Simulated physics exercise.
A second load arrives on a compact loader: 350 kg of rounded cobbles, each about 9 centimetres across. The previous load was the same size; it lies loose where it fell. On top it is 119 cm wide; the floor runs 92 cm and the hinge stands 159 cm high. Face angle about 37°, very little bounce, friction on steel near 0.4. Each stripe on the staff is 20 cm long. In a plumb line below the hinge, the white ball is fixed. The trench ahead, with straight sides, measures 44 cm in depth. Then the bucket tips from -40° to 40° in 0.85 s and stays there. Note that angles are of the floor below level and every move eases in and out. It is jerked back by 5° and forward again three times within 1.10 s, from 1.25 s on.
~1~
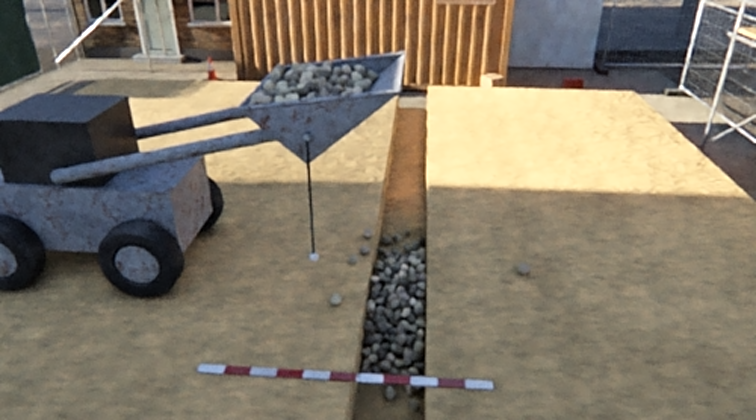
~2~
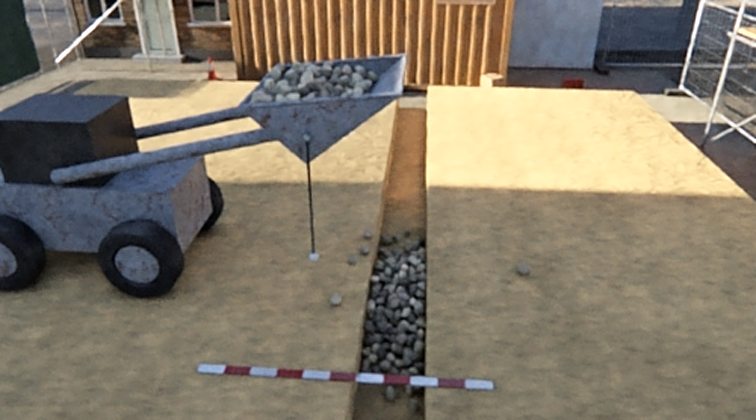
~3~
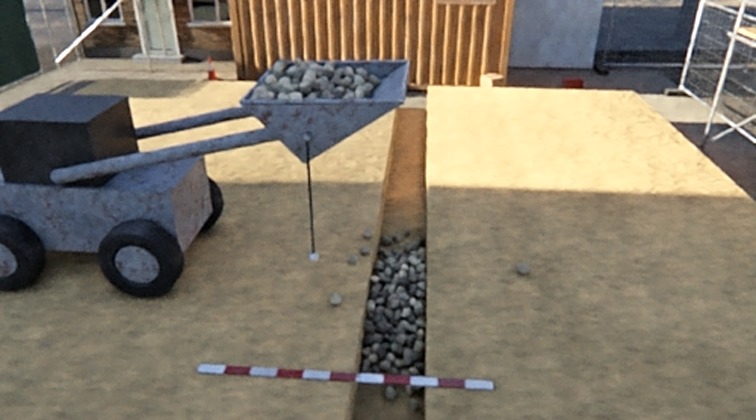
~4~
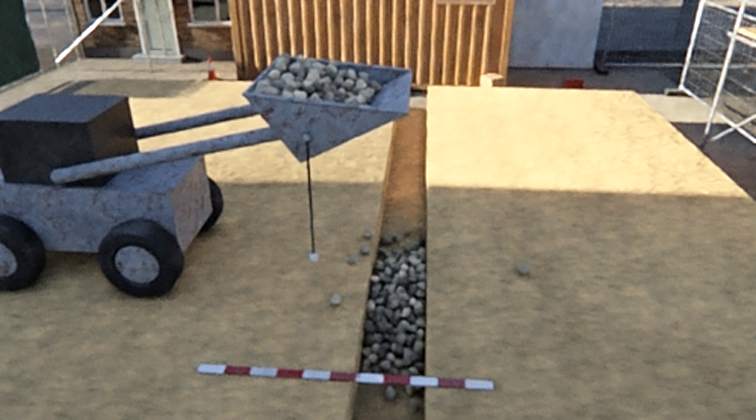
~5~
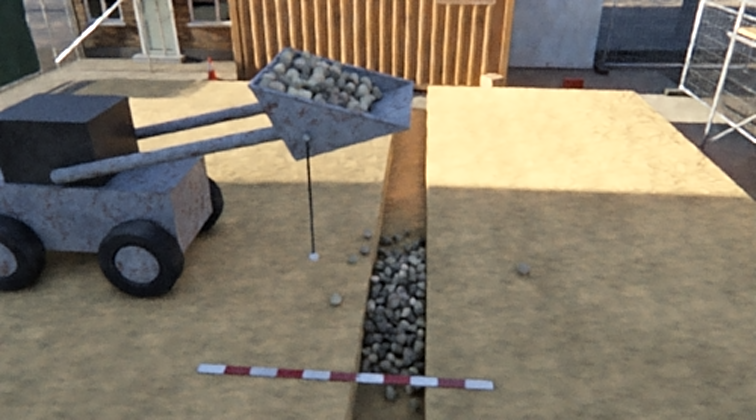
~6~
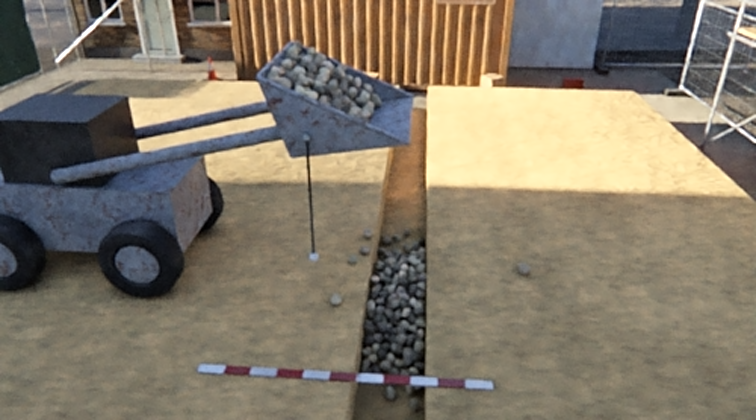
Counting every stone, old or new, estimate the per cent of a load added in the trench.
Roughly 31 per cent of a load more.
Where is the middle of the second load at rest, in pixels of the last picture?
Their middle rests near (458, 270).
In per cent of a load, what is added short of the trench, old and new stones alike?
Some 0 per cent of a load.
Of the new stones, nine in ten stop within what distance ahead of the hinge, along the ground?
About 200 cm.
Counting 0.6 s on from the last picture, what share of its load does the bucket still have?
It holds some 80 percent.
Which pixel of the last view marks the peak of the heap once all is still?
Note: Crest near (467, 262).
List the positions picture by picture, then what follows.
The bucket is at -40°, its lip at (400, 91); the top of the load is at (320, 74). The earlier load is highest near (398, 266), 1 cm above ground level, 1 % short of the trench, 98 % in the trench, in the first frame.
Lip at (401, 94), floor tilted -38°, highest stones at (309, 72), in the second frame.
Lip at (404, 102), floor tilted -34°, highest stones at (297, 72), in the third frame.
The bucket is at -27°, its lip at (408, 113); the top of the load is at (292, 65), in the fourth frame.
The bucket is at -19°, its lip at (410, 128); the top of the load is at (293, 60), in the fifth frame.
The bucket is at -9°, its lip at (409, 144); the top of the load is at (299, 56), in the sixth frame.
Then, 0.3 s after the last picture the floor is at 28°; in per cent of one load, 100 in the bucket, 1 short of the trench, 98 in the trench; the foremost stones are at (434, 282).
Then, 0.6 s after the last picture the floor is at 40°; in per cent of one load, 80 in the bucket, 1 short of the trench, 118 in the trench; the foremost stones are at (434, 288).
Then, 2.4 s after the last picture the floor is at 40°; in per cent of one load, 0 in the bucket, 1 short of the trench, 129 in the trench, 69 past the trench; the foremost stones are at (630, 252).
Then, 5.2 s after the last picture the floor is at 40°; in per cent of one load, 0 in the bucket, 1 short of the trench, 129 in the trench, 69 past the trench; the foremost stones are at (631, 252). Net gain in the trench, 31.
